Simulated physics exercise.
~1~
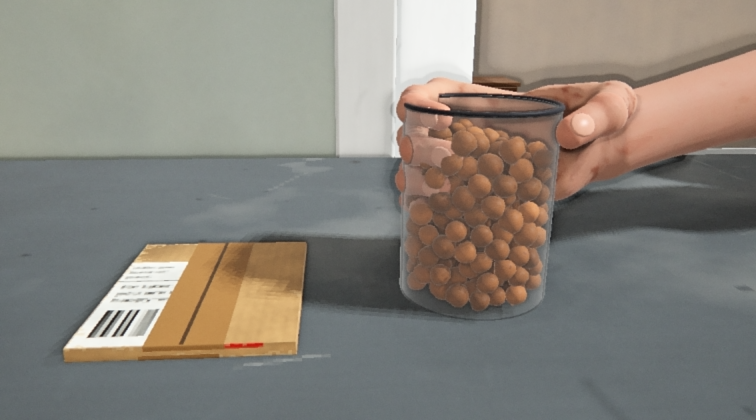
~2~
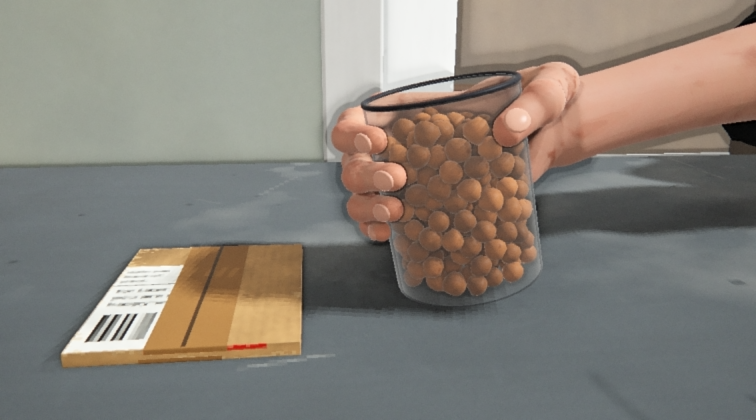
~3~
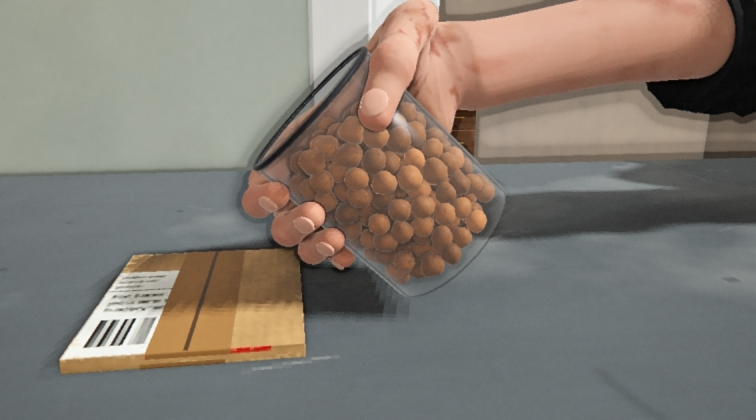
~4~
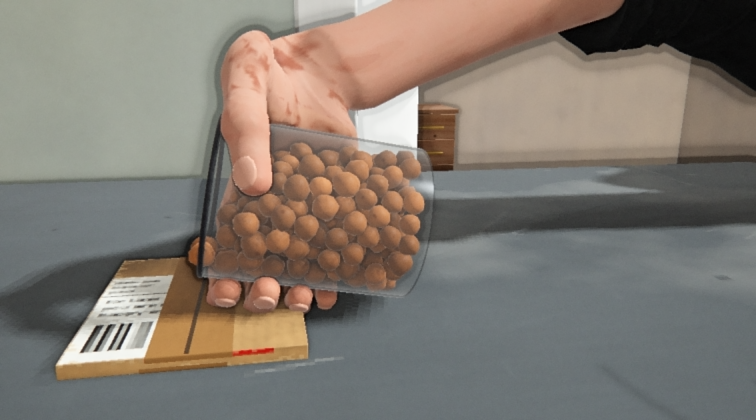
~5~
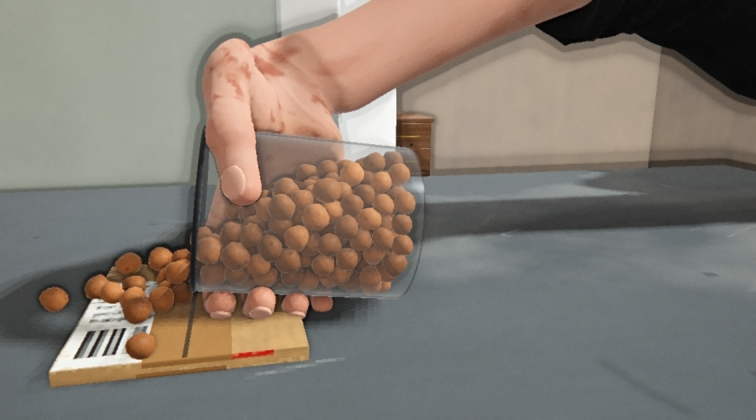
We see a hand grip a clear glass full of round brown hazelnuts, move it left and tip it onto its side over a flat cardboard box. Some nuts spill over the rim onto the box and beyond, while most remain inside.
